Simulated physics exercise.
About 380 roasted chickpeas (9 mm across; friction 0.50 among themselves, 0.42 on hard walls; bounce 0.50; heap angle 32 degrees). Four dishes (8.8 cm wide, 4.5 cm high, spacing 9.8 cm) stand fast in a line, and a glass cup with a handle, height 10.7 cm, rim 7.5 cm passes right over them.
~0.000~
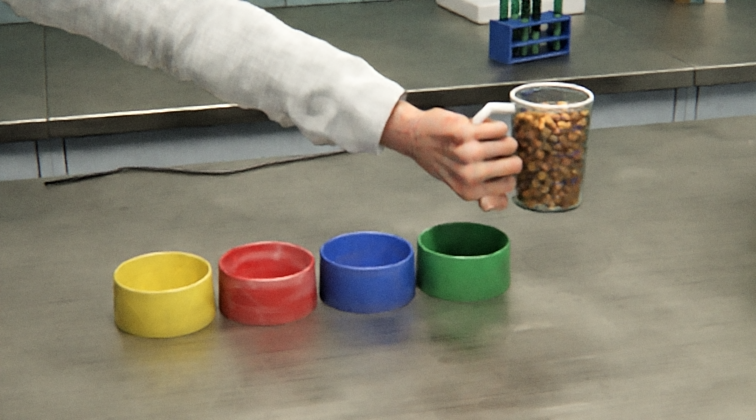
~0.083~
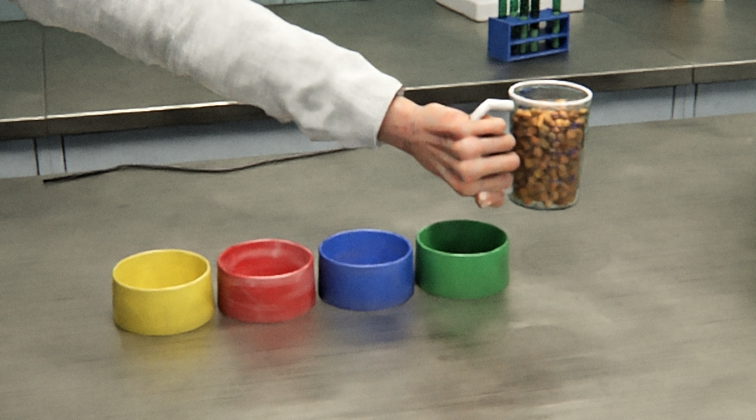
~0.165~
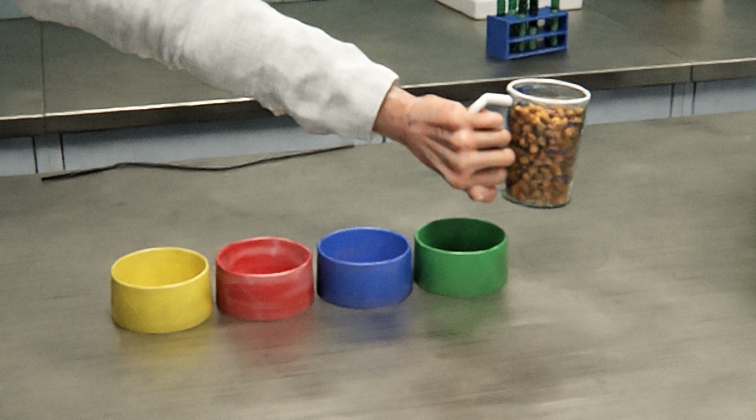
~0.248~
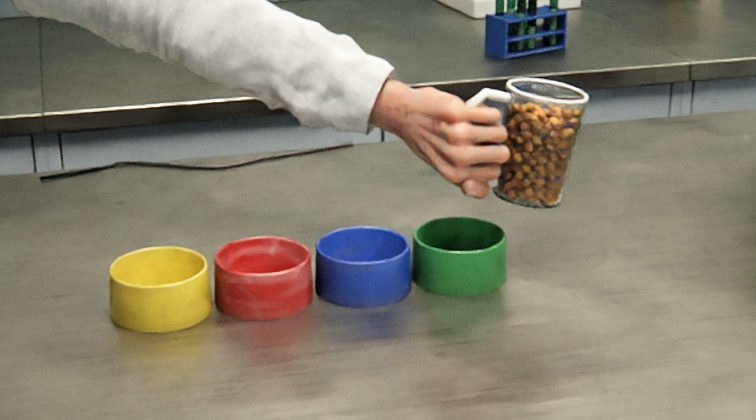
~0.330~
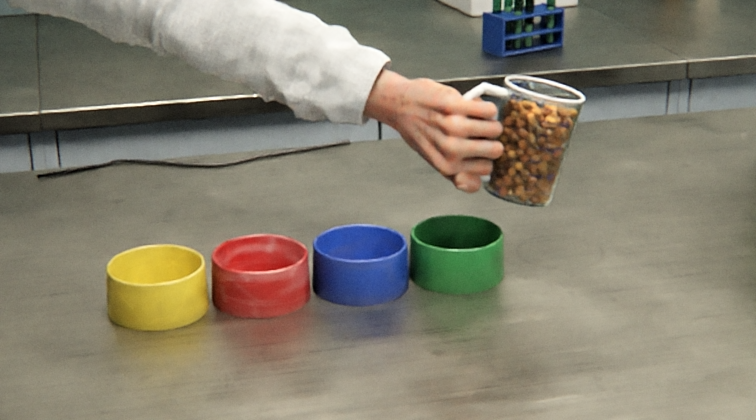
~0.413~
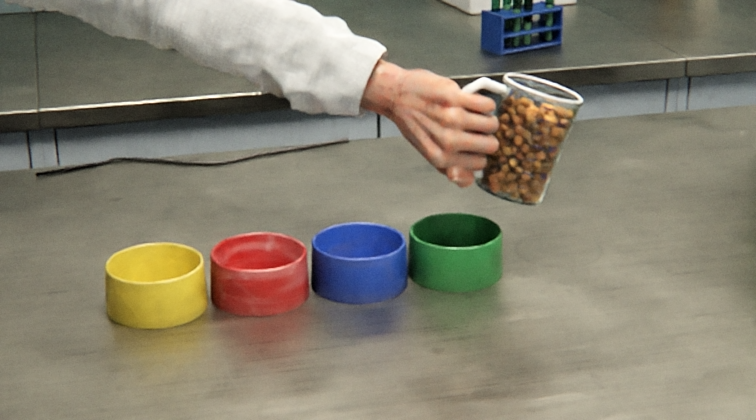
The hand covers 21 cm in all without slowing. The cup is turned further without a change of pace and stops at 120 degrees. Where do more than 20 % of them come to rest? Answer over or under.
Red dish: Under; blue dish: Under; green dish: Over; yellow dish: Under; on the counter: Over.
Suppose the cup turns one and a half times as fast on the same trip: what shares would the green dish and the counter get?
In that case green 0, counter 100.
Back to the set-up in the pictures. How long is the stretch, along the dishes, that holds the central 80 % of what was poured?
About 12 cm.
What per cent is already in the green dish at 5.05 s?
Some 55 per cent.
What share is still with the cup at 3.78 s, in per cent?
About 0 per cent.
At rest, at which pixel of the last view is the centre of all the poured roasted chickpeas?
At about (484, 259).
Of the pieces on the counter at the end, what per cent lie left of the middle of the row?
About 0 per cent.
Then, at 2.43 s, tilt 114 degrees; cup holds 60 %, green 10 %.
After 3.78 s, tilt 120 degrees; cup holds 0 %, green 55 %.
After 5.05 s, tilt 120 degrees; cup holds 0 %, green 55 %.
At rest (5.3 s), red 0 %, blue 0 %, green 55 %, yellow 0 %, counter 45 %.
